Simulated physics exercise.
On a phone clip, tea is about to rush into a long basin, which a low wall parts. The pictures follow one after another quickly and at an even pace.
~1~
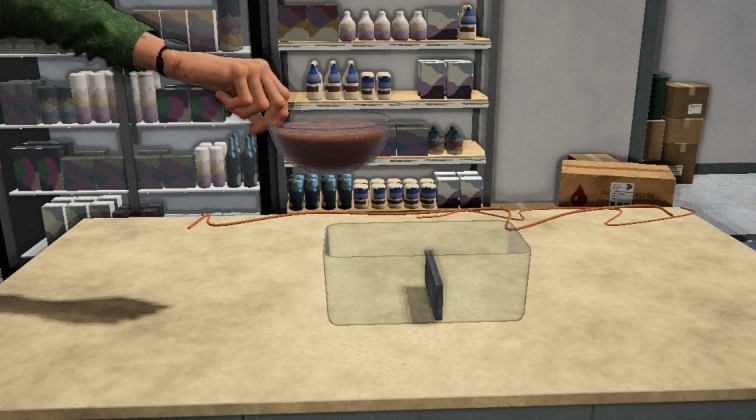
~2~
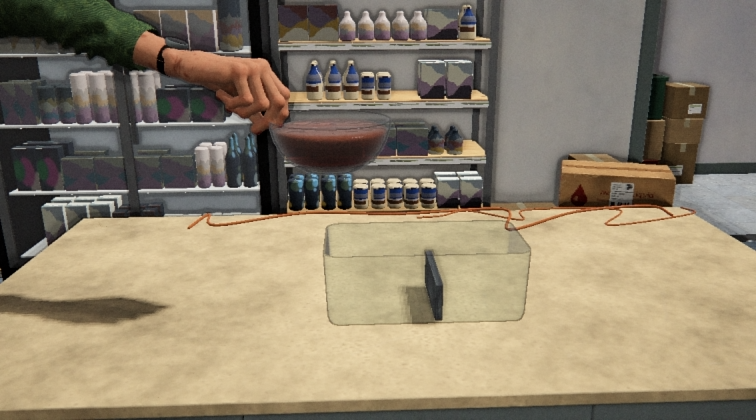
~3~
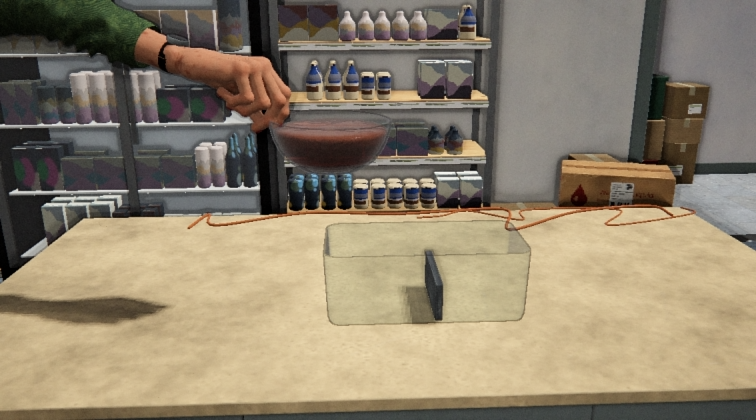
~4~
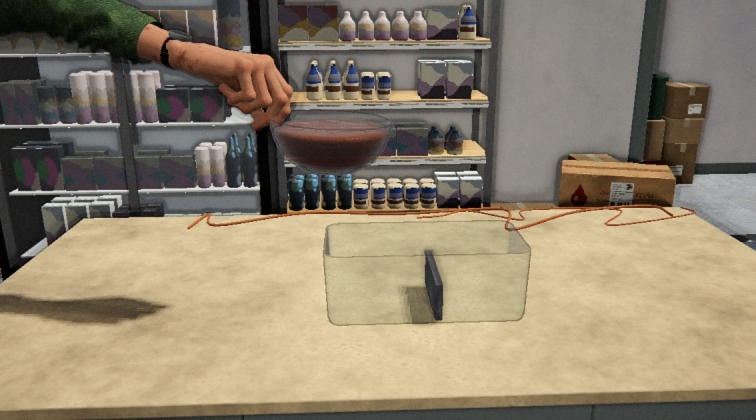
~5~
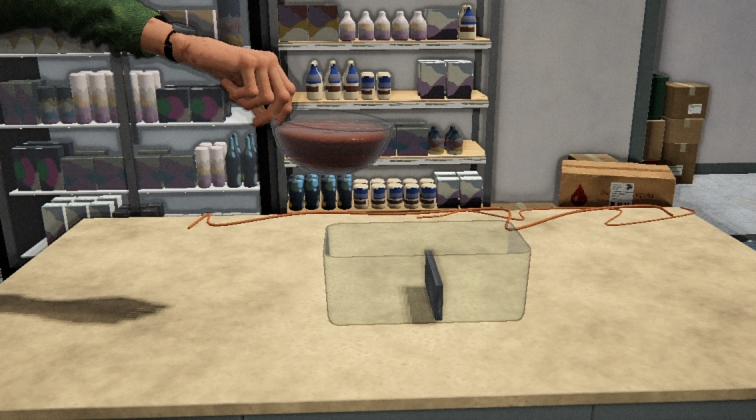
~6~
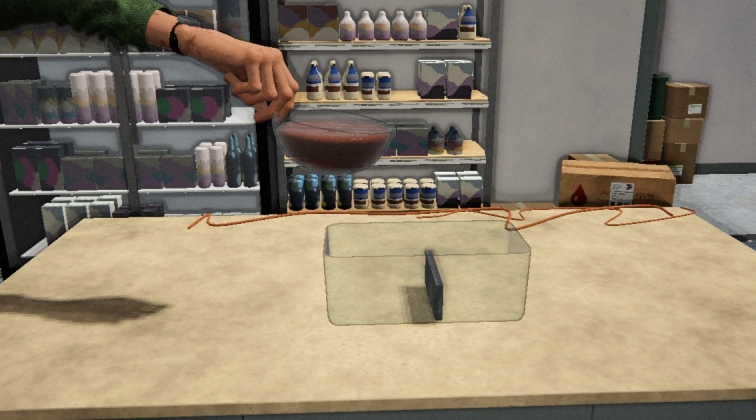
To begin with, a hand holds a clear bowl of dark reddish liquid level above a table, over the left end of a long, clear basin parted by a low, dark wall. Then the hand slowly tilts the bowl slightly to the right, while the basin stays still and empty.
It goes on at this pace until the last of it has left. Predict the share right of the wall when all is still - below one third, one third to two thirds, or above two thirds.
The share right of the wall ends up one third to two thirds.
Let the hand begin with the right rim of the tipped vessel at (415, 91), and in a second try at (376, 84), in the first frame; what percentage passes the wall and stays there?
Start one gives some 80 %, start two some 40 %.
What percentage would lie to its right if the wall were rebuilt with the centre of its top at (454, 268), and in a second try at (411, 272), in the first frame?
First try 5 per cent, second try 75 per cent.
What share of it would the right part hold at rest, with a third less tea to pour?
Roughly 25 percent.
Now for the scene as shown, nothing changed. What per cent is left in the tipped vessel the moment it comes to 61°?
I'd put it near 45 %.
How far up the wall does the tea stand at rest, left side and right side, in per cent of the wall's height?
Left 40 per cent, right 40.
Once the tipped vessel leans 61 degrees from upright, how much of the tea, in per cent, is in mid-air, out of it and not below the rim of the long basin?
About 40 per cent.
A moment on, the tilt is 61° and 44 per cent is still to pour, 5 is left of the wall and 13 right of it.
Next, the tilt is 93° and 3 per cent is still to pour, 42 is left of the wall and 48 right of it.
Then the tilt is 99° and 0 per cent is still to pour, 50 is left of the wall and 48 right of it.
Later the tilt is 99° and 0 per cent is still to pour, 50 is left of the wall and 48 right of it.
In the end 50 per cent lies left of the wall, 48 right of it and 2 outside.
